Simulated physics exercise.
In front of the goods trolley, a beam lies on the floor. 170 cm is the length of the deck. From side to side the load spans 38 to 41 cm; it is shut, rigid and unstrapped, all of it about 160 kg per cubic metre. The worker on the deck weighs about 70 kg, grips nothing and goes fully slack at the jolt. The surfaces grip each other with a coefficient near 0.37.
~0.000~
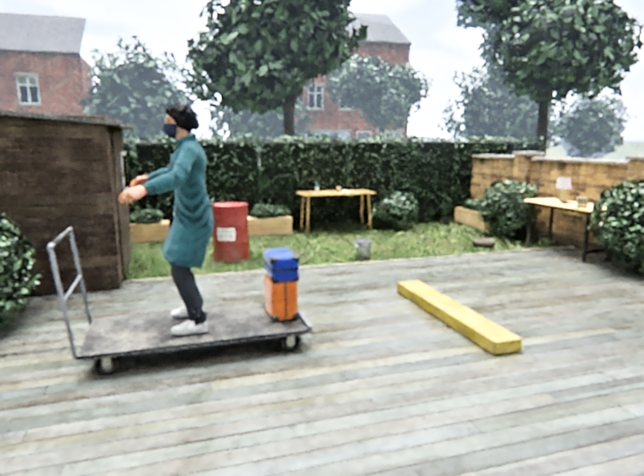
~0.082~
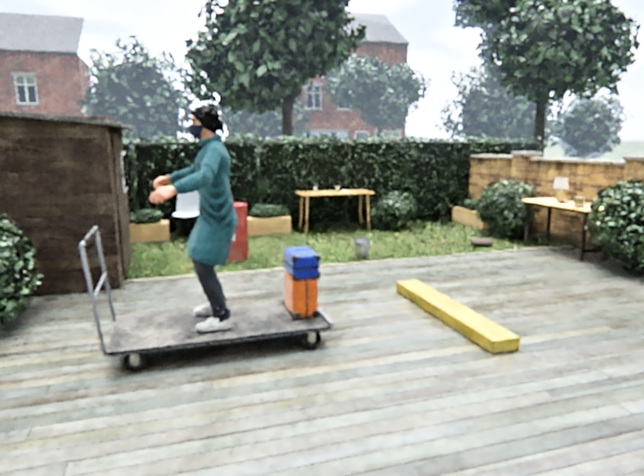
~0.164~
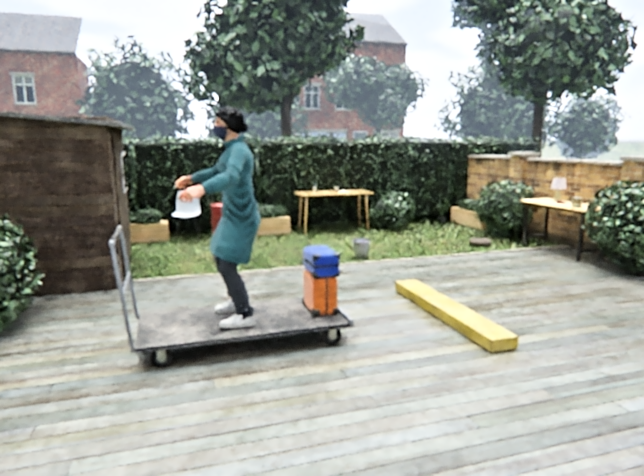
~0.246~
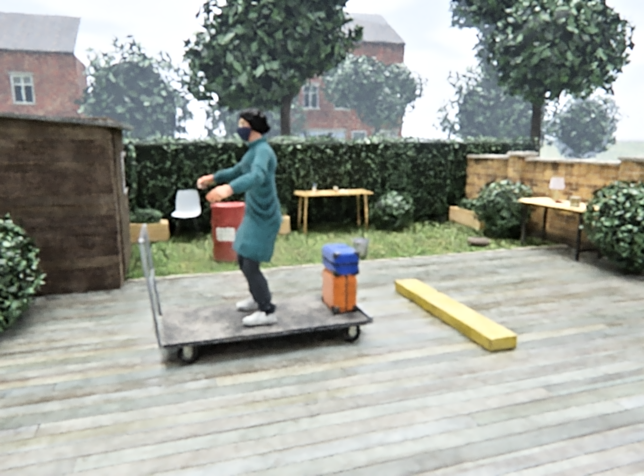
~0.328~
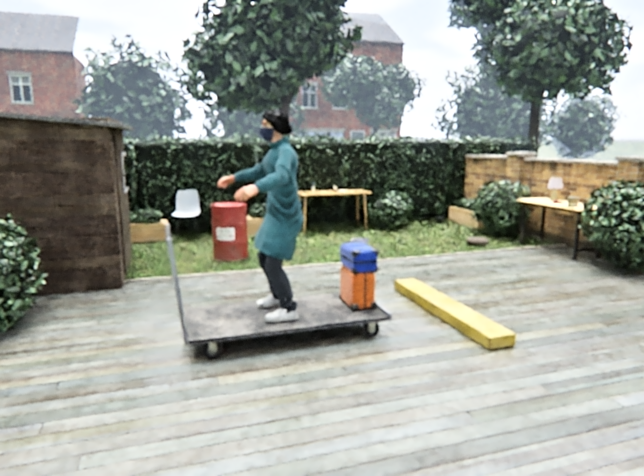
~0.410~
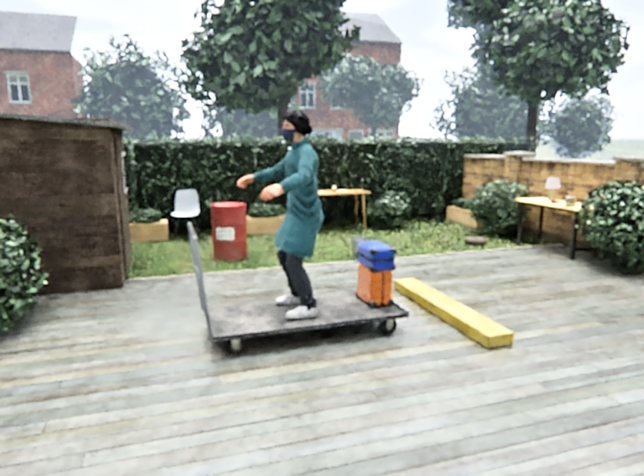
A person in a long teal coat, arms held out in front, rode standing on a flat trolley with blue and orange cases as it rolled right across the decking, drawing nearer a yellow beam.
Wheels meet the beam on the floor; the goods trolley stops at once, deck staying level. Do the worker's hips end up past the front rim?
Yes.
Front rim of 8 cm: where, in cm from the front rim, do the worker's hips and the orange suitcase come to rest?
In that case the hips stop 60 cm beyond the rim and the orange item 30 cm beyond it.
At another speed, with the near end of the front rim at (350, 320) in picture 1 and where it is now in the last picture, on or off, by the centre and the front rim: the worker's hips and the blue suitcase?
Result: Hips kept; blue lost.
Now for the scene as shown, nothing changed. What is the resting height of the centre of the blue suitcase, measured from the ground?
10 cm.
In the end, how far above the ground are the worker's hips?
The hips settle roughly 10 cm above the ground.
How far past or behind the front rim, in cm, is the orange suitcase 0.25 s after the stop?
Its centre is around 0 cm past the front rim.
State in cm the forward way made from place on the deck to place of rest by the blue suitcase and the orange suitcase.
Forward: Blue 205, orange 45.
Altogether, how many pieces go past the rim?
Count of them: 2.
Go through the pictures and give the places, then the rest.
In the first picture, hips (194, 218), blue suitcase (281, 264), rim corner (311, 329); 146 cm short of the stop.
In the second picture, hips (218, 217), blue suitcase (301, 262), rim corner (332, 326); 128 cm short of the stop.
In the third picture, hips (240, 217), blue suitcase (321, 261), rim corner (352, 323); 110 cm short of the stop.
In the fourth picture, hips (263, 216), blue suitcase (340, 259), rim corner (372, 320); 92 cm short of the stop.
In the fifth picture, hips (284, 215), blue suitcase (358, 257), rim corner (391, 317); 74 cm short of the stop.
In the sixth picture, hips (304, 214), blue suitcase (375, 255), rim corner (408, 314); 56 cm short of the stop. Speed about 2.2 m/s.
The wheels strike at 0.67 s.
After 1.22 s the worker's hips are 11 cm past the rim, near (452, 259) in the last picture's view.
After 1.67 s the worker's hips are 64 cm past the rim, near (494, 284) in the last picture's view.
When all is still (3.3 s), past the rim, blue suitcase, orange suitcase and the worker's hips; nothing is left behind it.
